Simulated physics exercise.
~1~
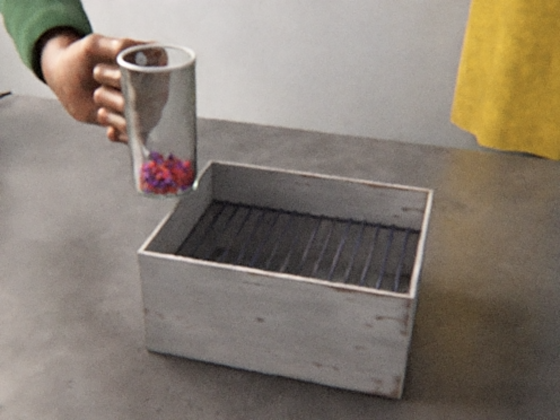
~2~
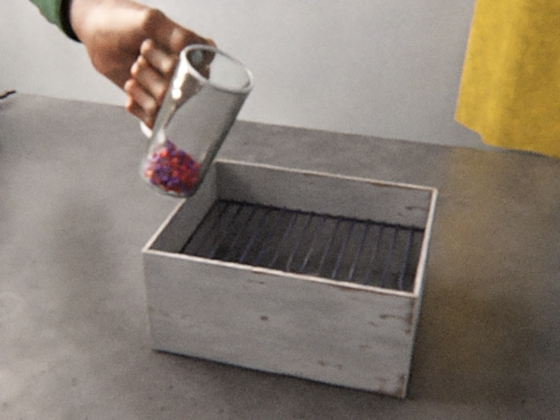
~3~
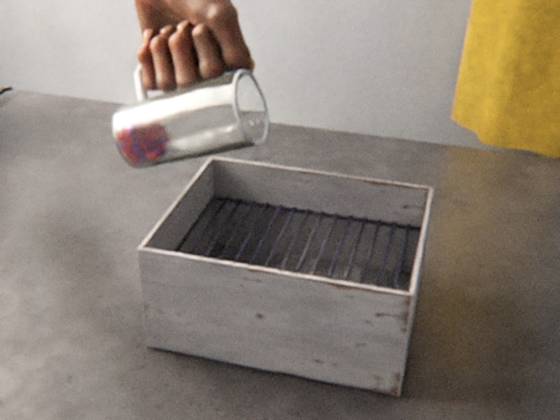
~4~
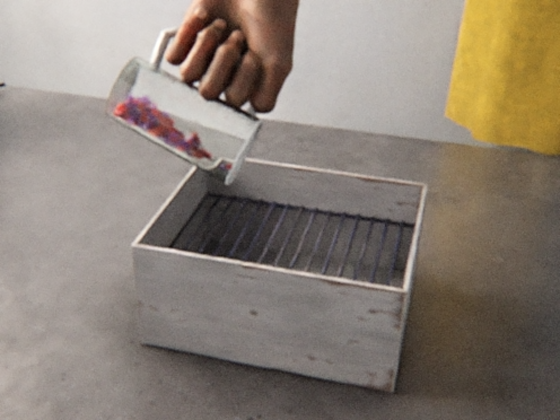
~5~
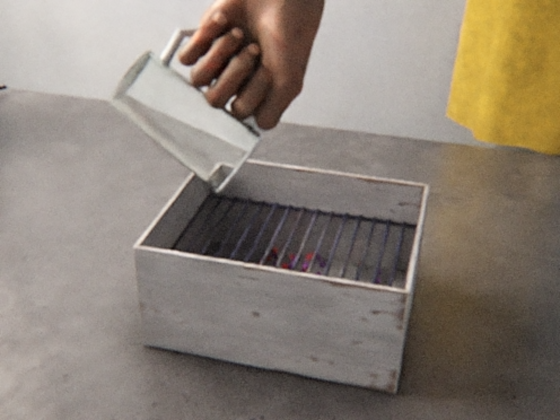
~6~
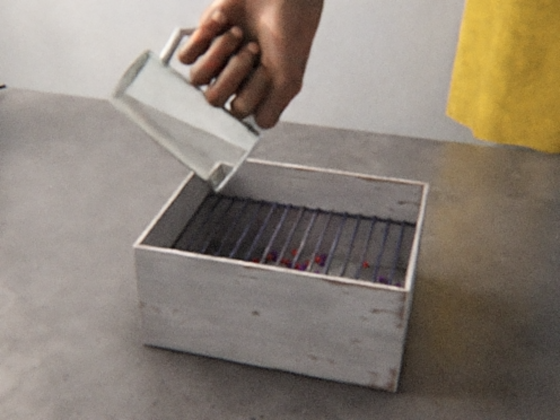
Hand tipping a glass mug of purple and red pieces over a wired wooden box, all the pieces dropping through the wires.
